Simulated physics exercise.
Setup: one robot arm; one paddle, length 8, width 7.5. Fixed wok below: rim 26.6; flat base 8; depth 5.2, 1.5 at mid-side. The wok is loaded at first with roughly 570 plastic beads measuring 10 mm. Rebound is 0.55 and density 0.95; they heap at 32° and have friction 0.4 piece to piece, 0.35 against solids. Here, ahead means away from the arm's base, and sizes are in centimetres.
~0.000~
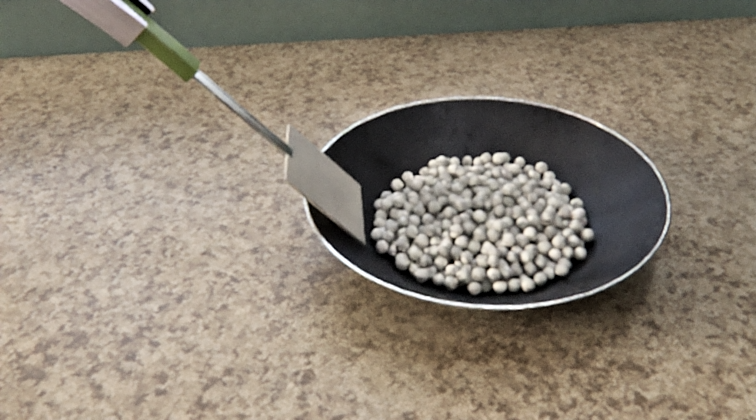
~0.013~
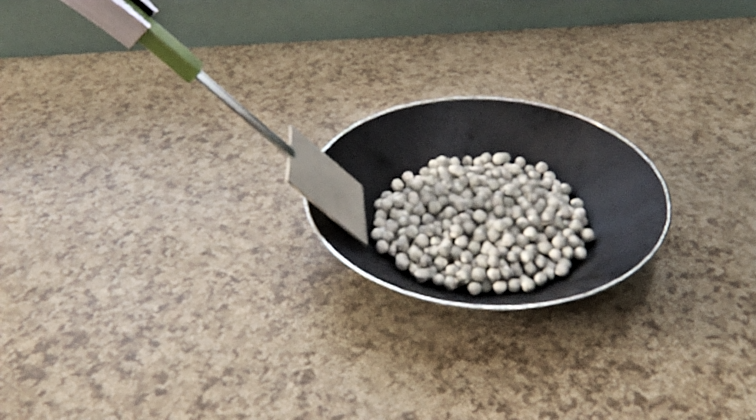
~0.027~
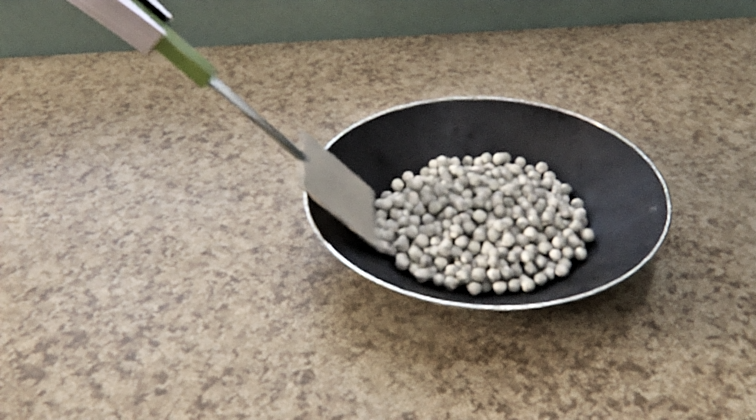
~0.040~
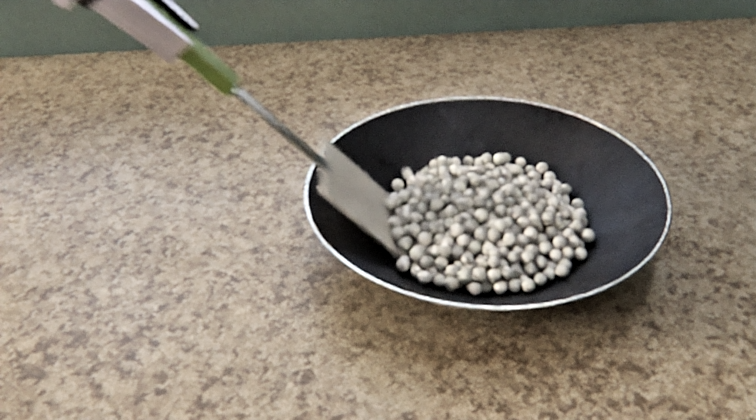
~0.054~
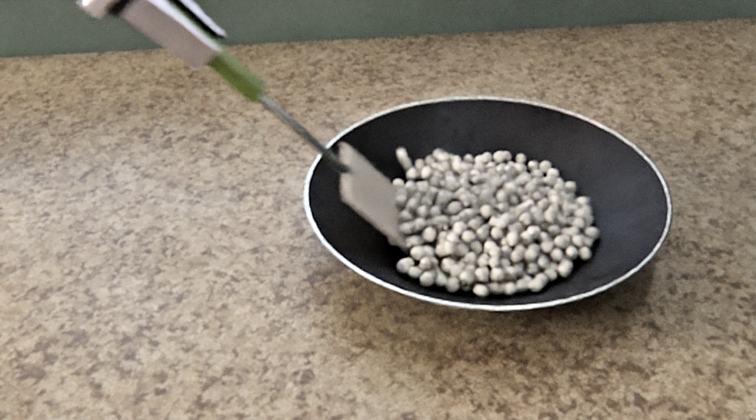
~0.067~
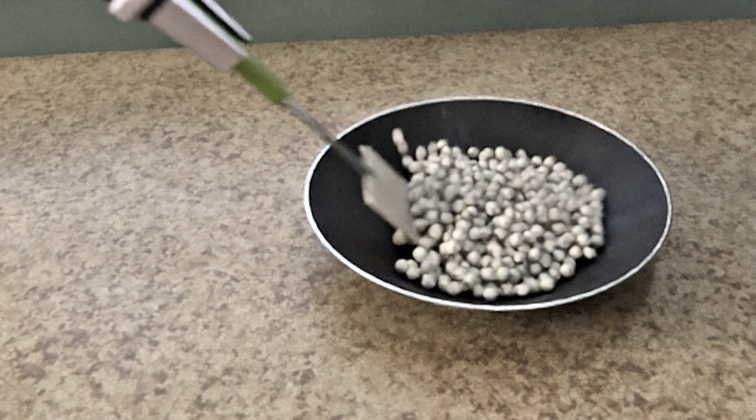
A flat paddle with a green-and-white handle, angled down at the left side of a dark wok on a speckled countertop, moves slightly, then pushes rightward into a pile of pale round beads, shifting them right and spreading them.
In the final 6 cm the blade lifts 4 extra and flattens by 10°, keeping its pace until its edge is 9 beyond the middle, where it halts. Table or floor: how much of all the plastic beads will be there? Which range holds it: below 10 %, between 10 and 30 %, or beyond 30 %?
The range beyond 30 %.
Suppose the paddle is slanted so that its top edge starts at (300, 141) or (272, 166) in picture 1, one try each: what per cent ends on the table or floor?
Close to 40 and 40 percent respectively.
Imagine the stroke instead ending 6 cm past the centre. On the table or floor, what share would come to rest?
Near 20 per cent.
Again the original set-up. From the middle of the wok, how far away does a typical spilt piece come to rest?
Some 48 centimetres.
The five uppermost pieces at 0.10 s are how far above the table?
Some 6 cm.
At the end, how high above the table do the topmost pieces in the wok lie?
Close to 5.0 centimetres high.
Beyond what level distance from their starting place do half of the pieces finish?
I'd estimate close to 7 centimetres.
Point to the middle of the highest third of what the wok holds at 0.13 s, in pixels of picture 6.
I'd put it close to (557, 183).
After 0.10 s, sloping 50°, highest piece 6 above the table; 572 in the wok.
After 0.13 s, sloping 47°, highest piece 8 above the table; 568 in the wok, 4 on the blade or in flight.
After 0.35 s, sloping 40°, highest piece 17 above the table; 358 in the wok, 90 on the table or floor, 124 on the blade or in flight.
After 1.40 s, sloping 40°, highest piece 4 above the table; 357 in the wok, 215 on the table or floor.
At rest, 357 in the wok, 215 on the table or floor. That is 38 % on the table or floor.
